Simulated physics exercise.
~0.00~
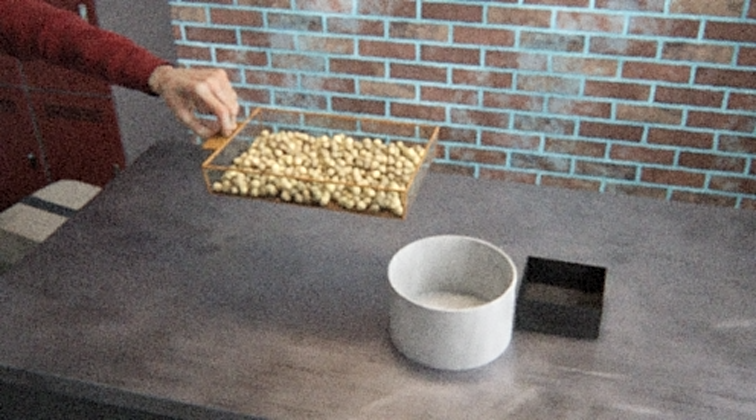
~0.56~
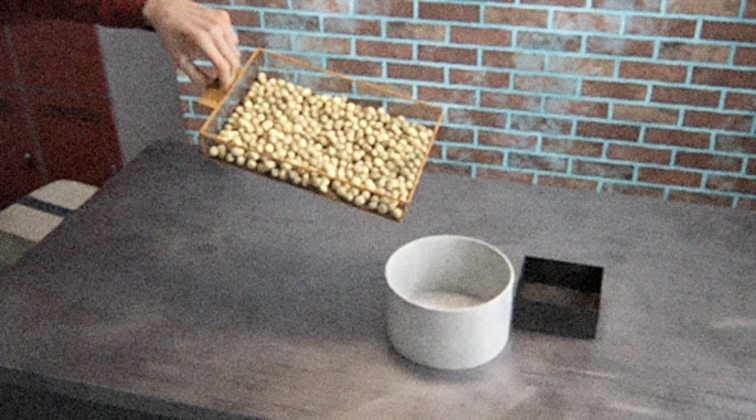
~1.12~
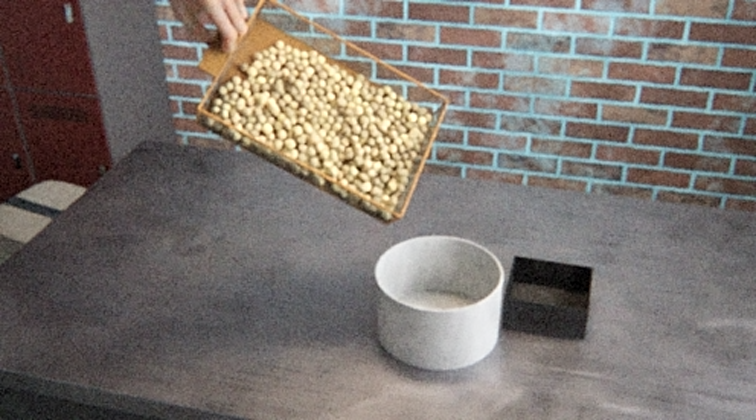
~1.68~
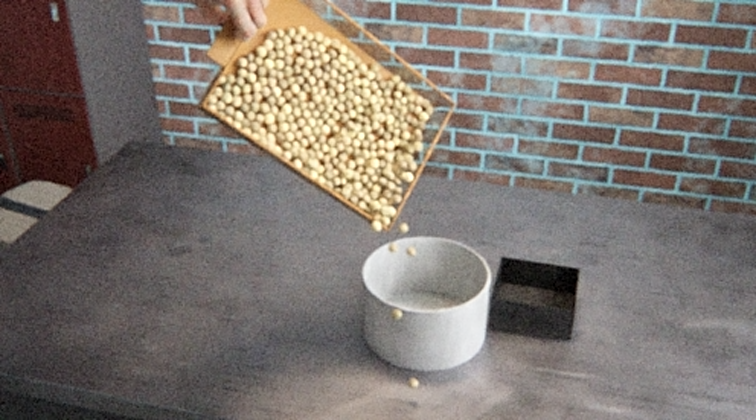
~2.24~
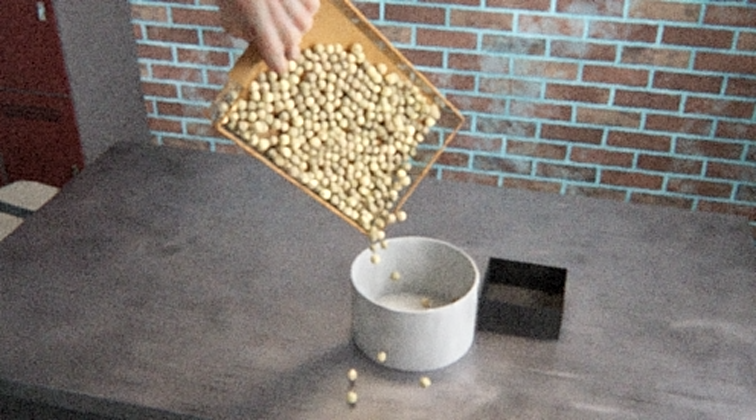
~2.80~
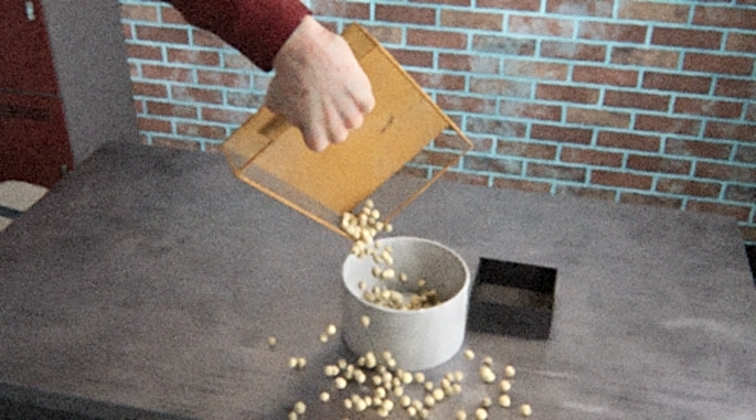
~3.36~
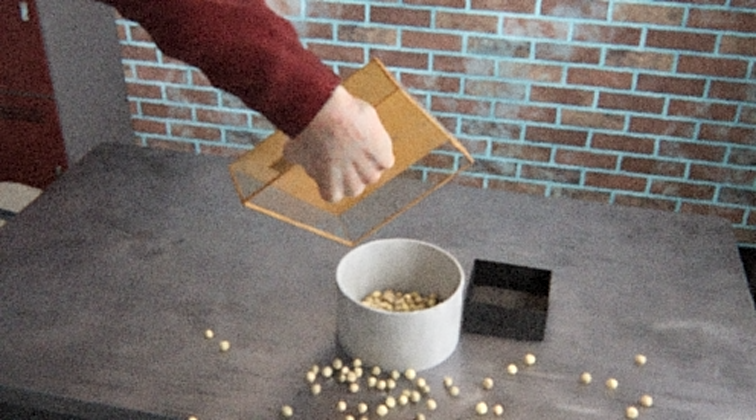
A shallow, clear-sided wooden tray full of small round pale nuts is held by a hand in a dark red sleeve above a grey table, where a white pot stands beside a black tin. The hand tips the tray steadily down to the right, and the nuts stay in until a few drop from its lower corner. Some land in the pot, while others fall in front of it. As the tray turns further, a thick stream pours down and nuts scatter across the table. Finally the emptied tray is held steeply tilted, with many nuts in the pot, others strewn around it, and none seen in the black tin.
